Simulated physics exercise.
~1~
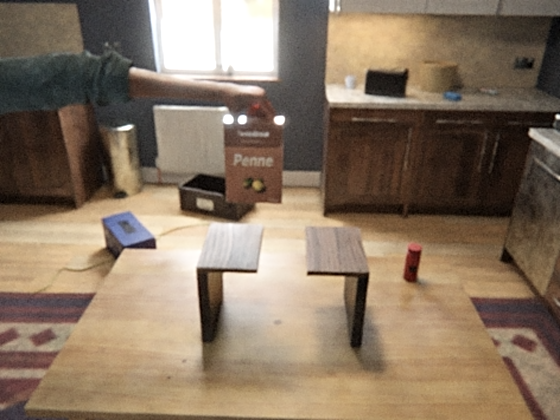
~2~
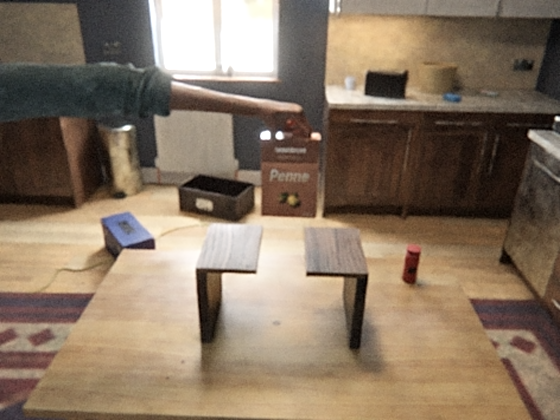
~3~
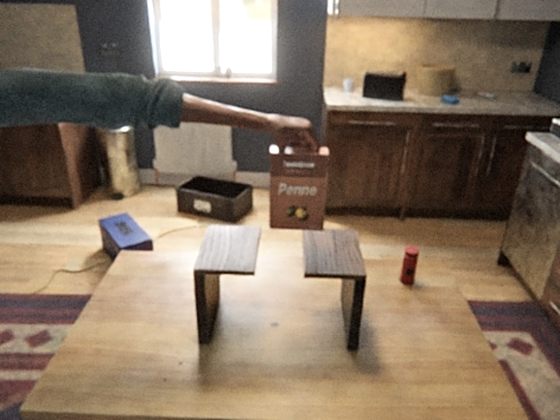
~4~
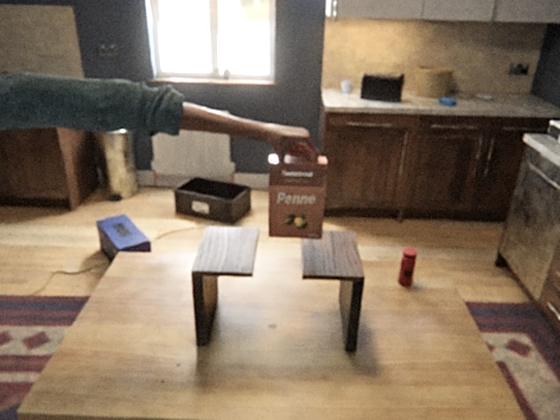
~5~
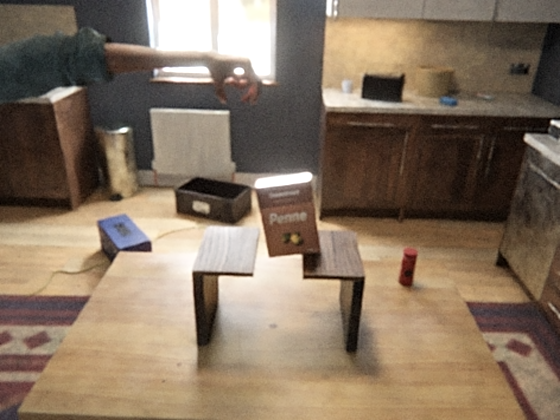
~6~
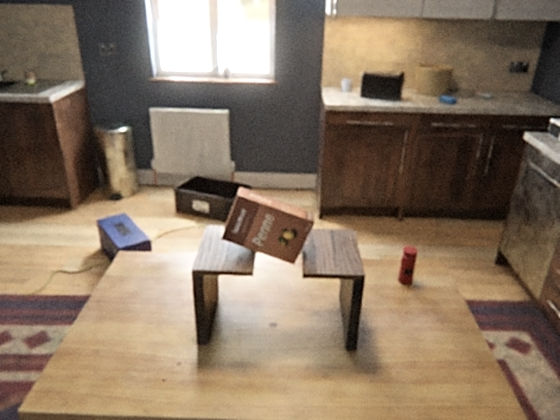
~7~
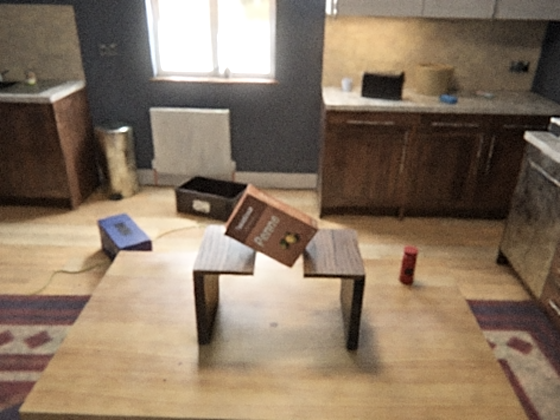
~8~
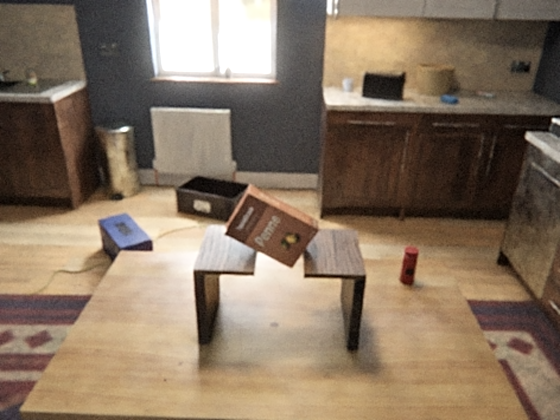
An orange packet held by a hand moves right and down over the gap between two supports on a table, then is released, tips left and lodges between them, lying tilted on its side, while a red shaker stands in place to the right.
